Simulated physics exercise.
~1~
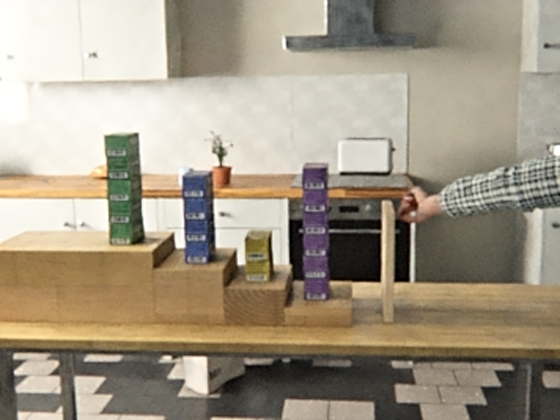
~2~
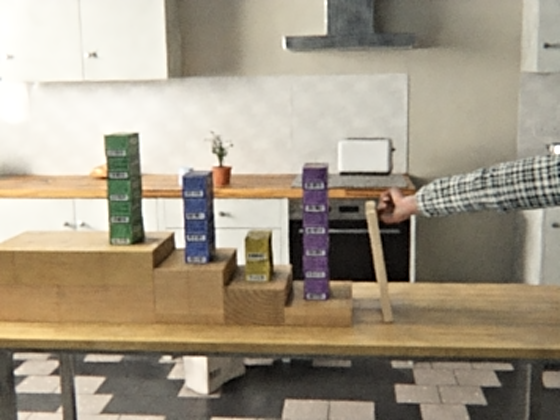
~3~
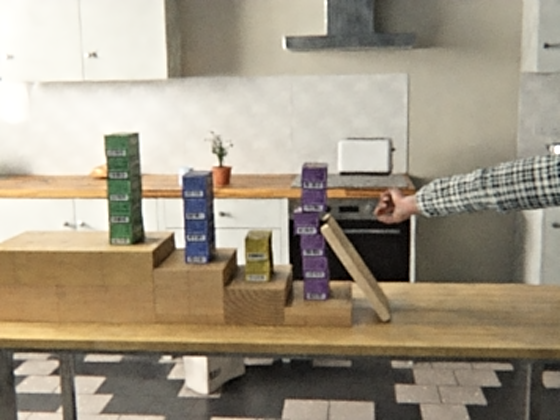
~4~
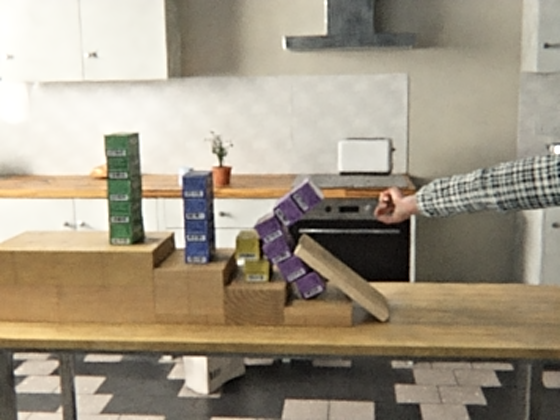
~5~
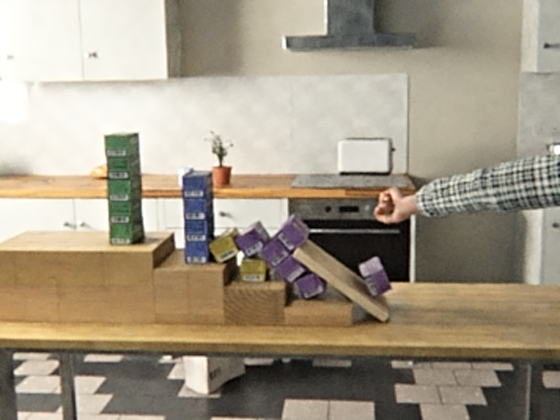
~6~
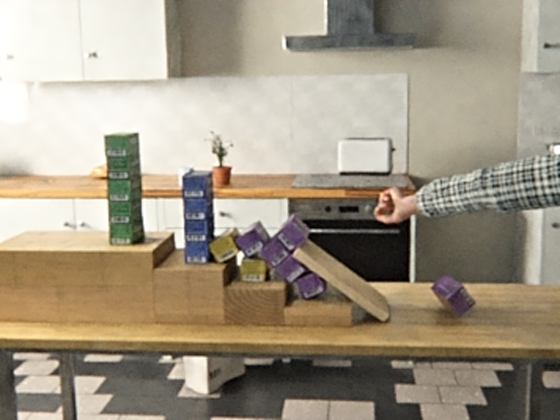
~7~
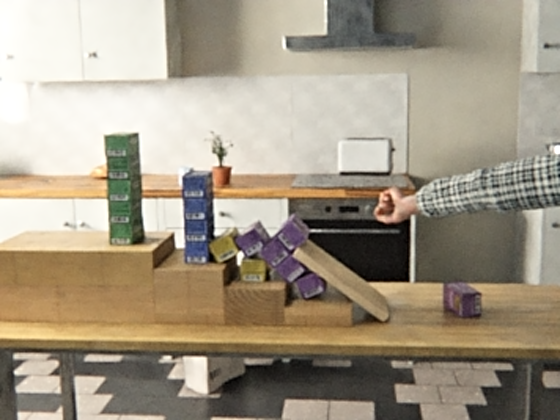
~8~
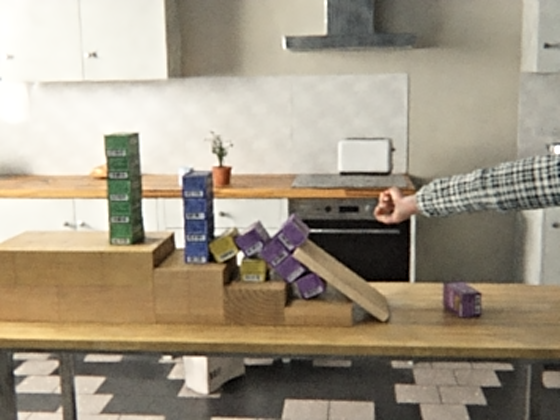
In a kitchen, a hand tips a board that topples only the purple pile.
